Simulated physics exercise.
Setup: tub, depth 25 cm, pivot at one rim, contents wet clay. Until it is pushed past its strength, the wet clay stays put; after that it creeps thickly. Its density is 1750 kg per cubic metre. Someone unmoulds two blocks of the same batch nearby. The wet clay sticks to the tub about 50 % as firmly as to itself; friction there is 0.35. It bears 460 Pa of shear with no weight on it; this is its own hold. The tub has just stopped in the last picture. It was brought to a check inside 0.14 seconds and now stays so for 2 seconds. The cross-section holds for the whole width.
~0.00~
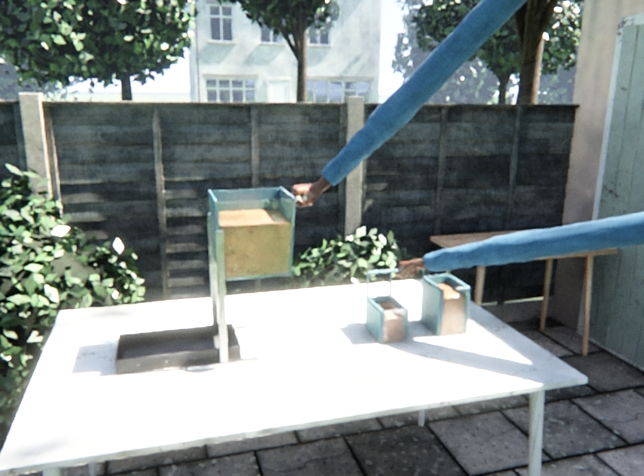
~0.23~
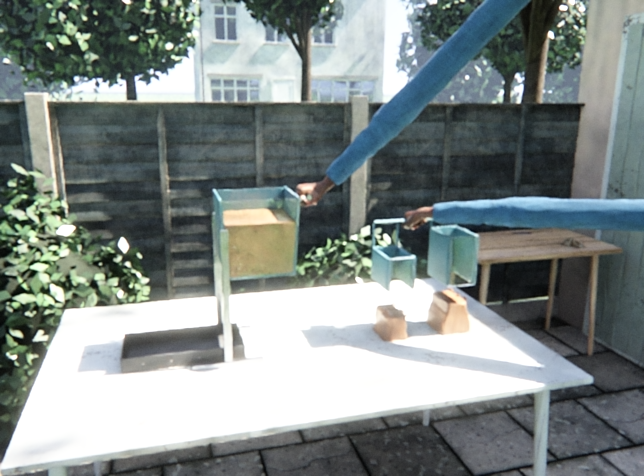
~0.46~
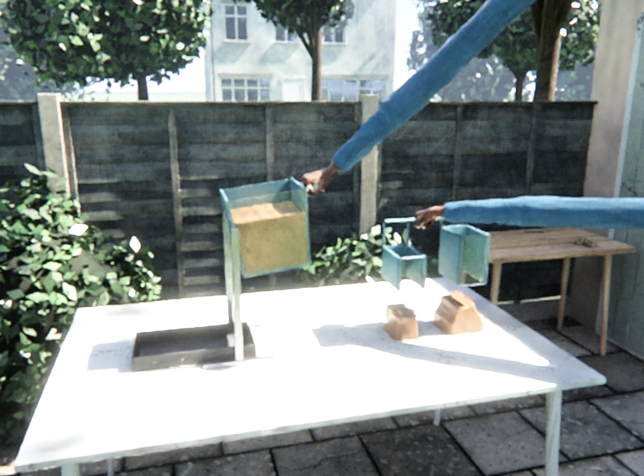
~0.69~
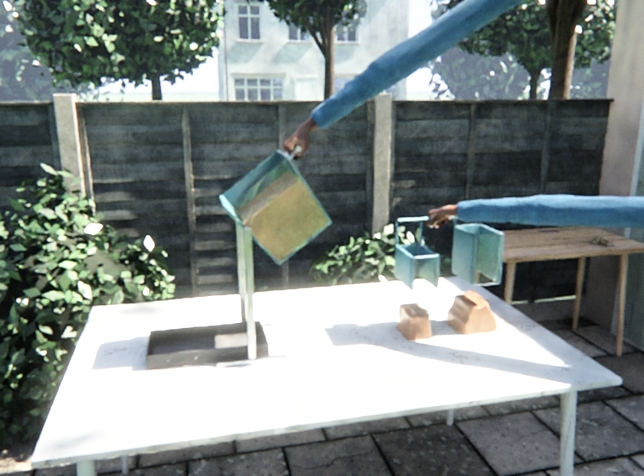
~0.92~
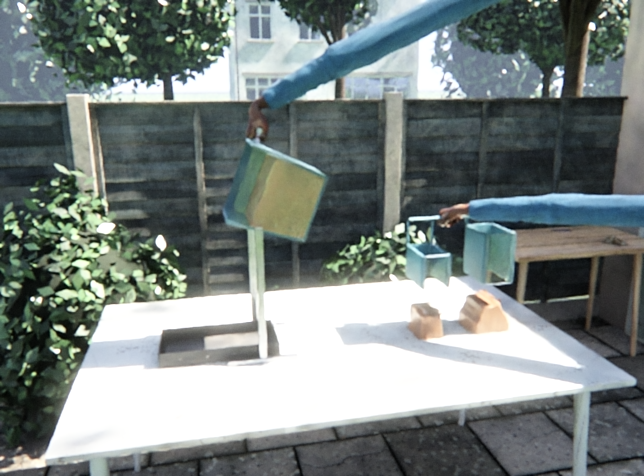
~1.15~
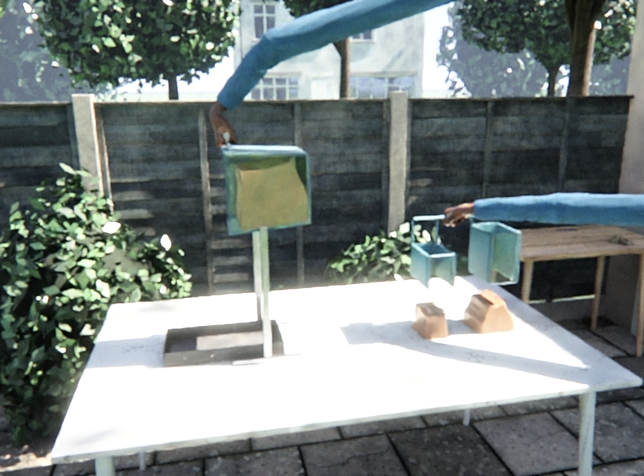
In this clip, two blue-sleeved arms work over a white outdoor table: one lifts two small containers off brown blocks, then the other rotates a larger clay-filled tub counterclockwise on its stand until it rests on its side.
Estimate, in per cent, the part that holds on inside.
The part holding on inside is about 59 %.
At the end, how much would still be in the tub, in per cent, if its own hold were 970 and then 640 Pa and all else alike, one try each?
First 100 %, second 65 %.
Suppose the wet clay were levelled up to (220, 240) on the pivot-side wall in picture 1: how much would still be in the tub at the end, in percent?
Result: Approx. 75 % remaining in tub.
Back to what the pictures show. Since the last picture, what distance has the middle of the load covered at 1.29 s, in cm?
It has moved close to 5 cm.
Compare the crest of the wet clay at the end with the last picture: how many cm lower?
Roughly 9 cm.
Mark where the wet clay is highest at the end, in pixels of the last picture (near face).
Roughly at pixel (287, 191).
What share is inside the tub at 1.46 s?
Roughly 65 per cent.
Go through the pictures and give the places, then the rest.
Handle-side rim at (293, 199), tilt 0 degrees; highest point of the wet clay at (228, 225); test blocks 10 cm, 16 cm high (left to right), in the first picture.
Handle-side rim at (298, 199), tilt 0 degrees; highest point of the wet clay at (233, 224); test blocks 10 cm, 13 cm high (left to right), in the second picture.
Handle-side rim at (304, 189), tilt 7 degrees; highest point of the wet clay at (300, 213); test blocks 10 cm, 12 cm high (left to right), in the third picture.
Handle-side rim at (287, 159), tilt 37 degrees; highest point of the wet clay at (297, 182); test blocks 10 cm, 12 cm high (left to right), in the fourth picture.
Handle-side rim at (253, 148), tilt 69 degrees; highest point of the wet clay at (275, 161); test blocks 10 cm, 12 cm high (left to right), in the fifth picture.
Handle-side rim at (225, 155), tilt 91 degrees; highest point of the wet clay at (289, 162); test blocks 10 cm, 12 cm high (left to right), in the sixth picture.
By 1.29 s, the tub is at 91 degrees and holds 89 %.
By 1.46 s, the tub is at 91 degrees and holds 67 %.
By 1.63 s, the tub is at 91 degrees and holds 60 %.
By 1.80 s, the tub is at 91 degrees and holds 59 %.
By 3.15 s, at the end, the tub is at 91 degrees and holds 59 %.
